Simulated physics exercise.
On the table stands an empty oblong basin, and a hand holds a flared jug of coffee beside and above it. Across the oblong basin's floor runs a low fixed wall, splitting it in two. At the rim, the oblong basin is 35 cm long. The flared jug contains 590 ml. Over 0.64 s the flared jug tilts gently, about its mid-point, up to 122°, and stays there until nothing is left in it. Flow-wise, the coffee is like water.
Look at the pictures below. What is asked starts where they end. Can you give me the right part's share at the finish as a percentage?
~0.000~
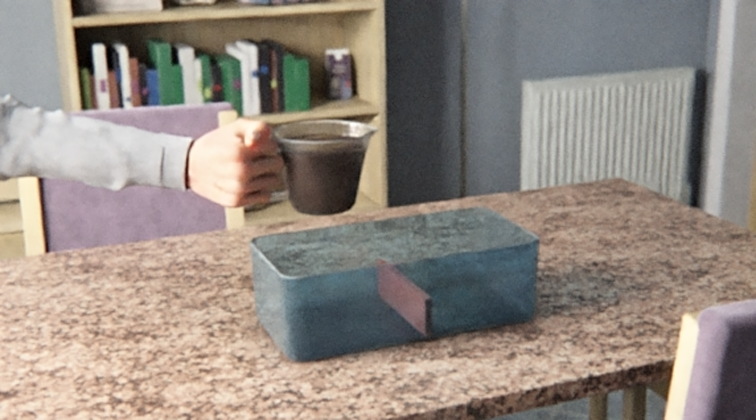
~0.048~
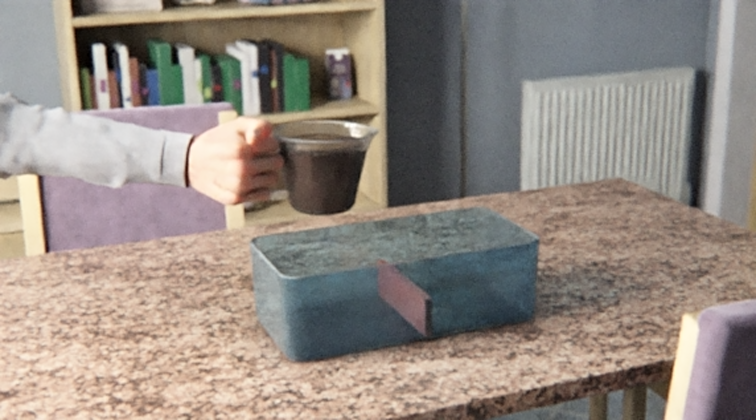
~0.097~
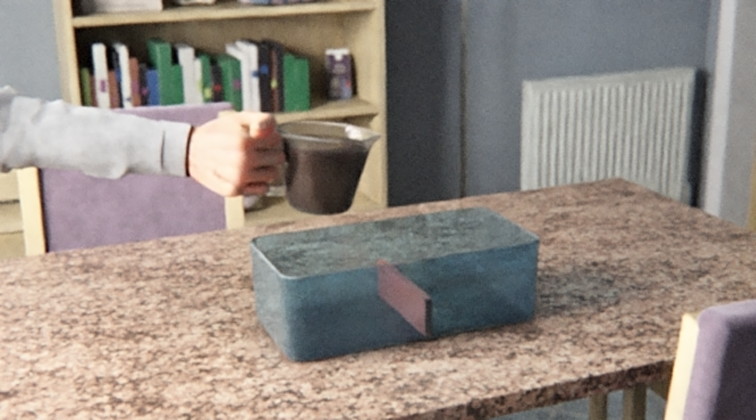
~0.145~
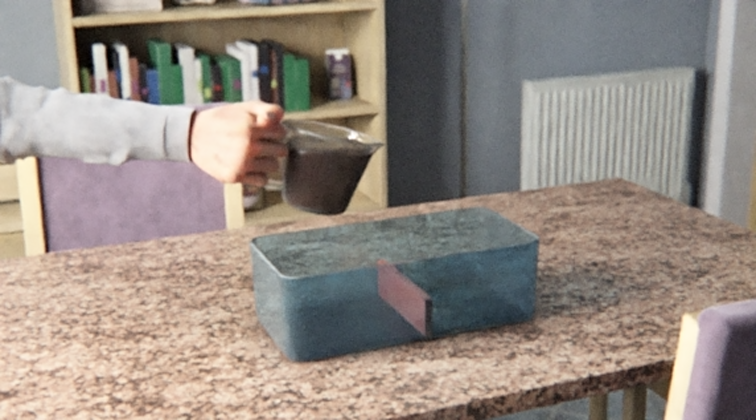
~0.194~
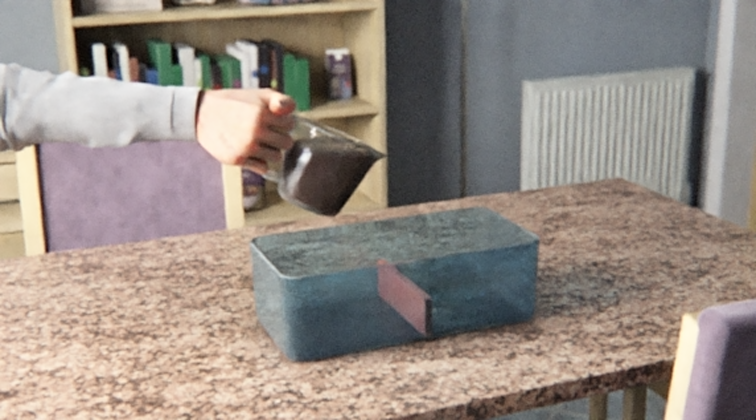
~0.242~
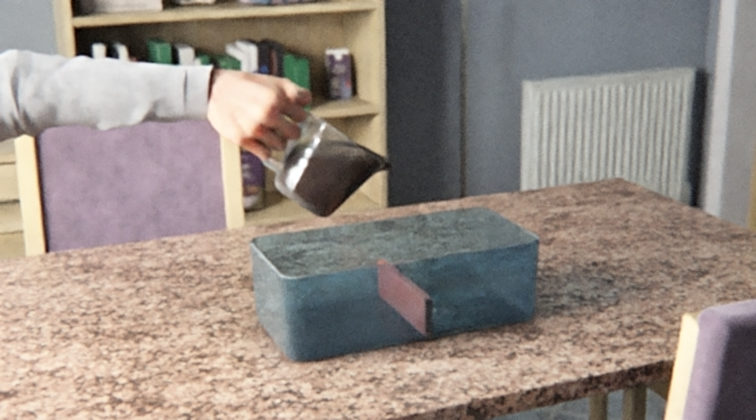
Sure, about 39 percent.
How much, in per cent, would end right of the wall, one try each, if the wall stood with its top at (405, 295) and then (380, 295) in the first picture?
Respectively 45 and 70 %.
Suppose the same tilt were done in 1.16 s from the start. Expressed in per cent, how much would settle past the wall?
Estimate: Close to 60 per cent.
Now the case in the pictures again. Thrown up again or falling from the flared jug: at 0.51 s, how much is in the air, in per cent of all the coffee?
About 18 per cent.
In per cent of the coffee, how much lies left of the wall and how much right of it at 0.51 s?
Lab note: Left near 22 %, right near 38.
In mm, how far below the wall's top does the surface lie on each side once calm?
Left roughly 40 mm; right roughly 44 mm.
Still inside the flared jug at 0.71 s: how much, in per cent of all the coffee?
Some 0 per cent.
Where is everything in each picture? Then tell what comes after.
In the first picture, it leans 0°; its right rim is at (377, 127); the coffee meets the walls at (278, 146) and (362, 138); the oblong basin's rim runs from (265, 259) to (512, 224); the wall's top is at (403, 280).
In the second picture, it leans 2°; its right rim is at (378, 129); the coffee meets the walls at (279, 146) and (363, 139).
In the third picture, it leans 7°; its right rim is at (381, 134); the coffee meets the walls at (281, 144) and (364, 141).
In the fourth picture, it leans 15°; its right rim is at (384, 142); the coffee meets the walls at (285, 143) and (369, 144).
In the fifth picture, it leans 26°; its right rim is at (386, 155); the coffee meets the walls at (288, 148) and (377, 148).
In the sixth picture, it leans 38°; its right rim is at (386, 169); the coffee meets the walls at (287, 156) and (381, 161); 4 per cent is over the edge.
By 0.51 s the tilt is 110° and 22 per cent is still to pour, 23 is left of the wall and 38 right of it.
By 0.71 s the tilt is 122° and 0 per cent is still to pour, 59 is left of the wall and 37 right of it.
By 0.92 s the tilt is 122° and 0 per cent is still to pour, 58 is left of the wall and 39 right of it.
By 1.14 s the tilt is 122° and 0 per cent is still to pour, 58 is left of the wall and 39 right of it.
At rest 58 per cent lies left of the wall, 39 right of it and 3 outside.
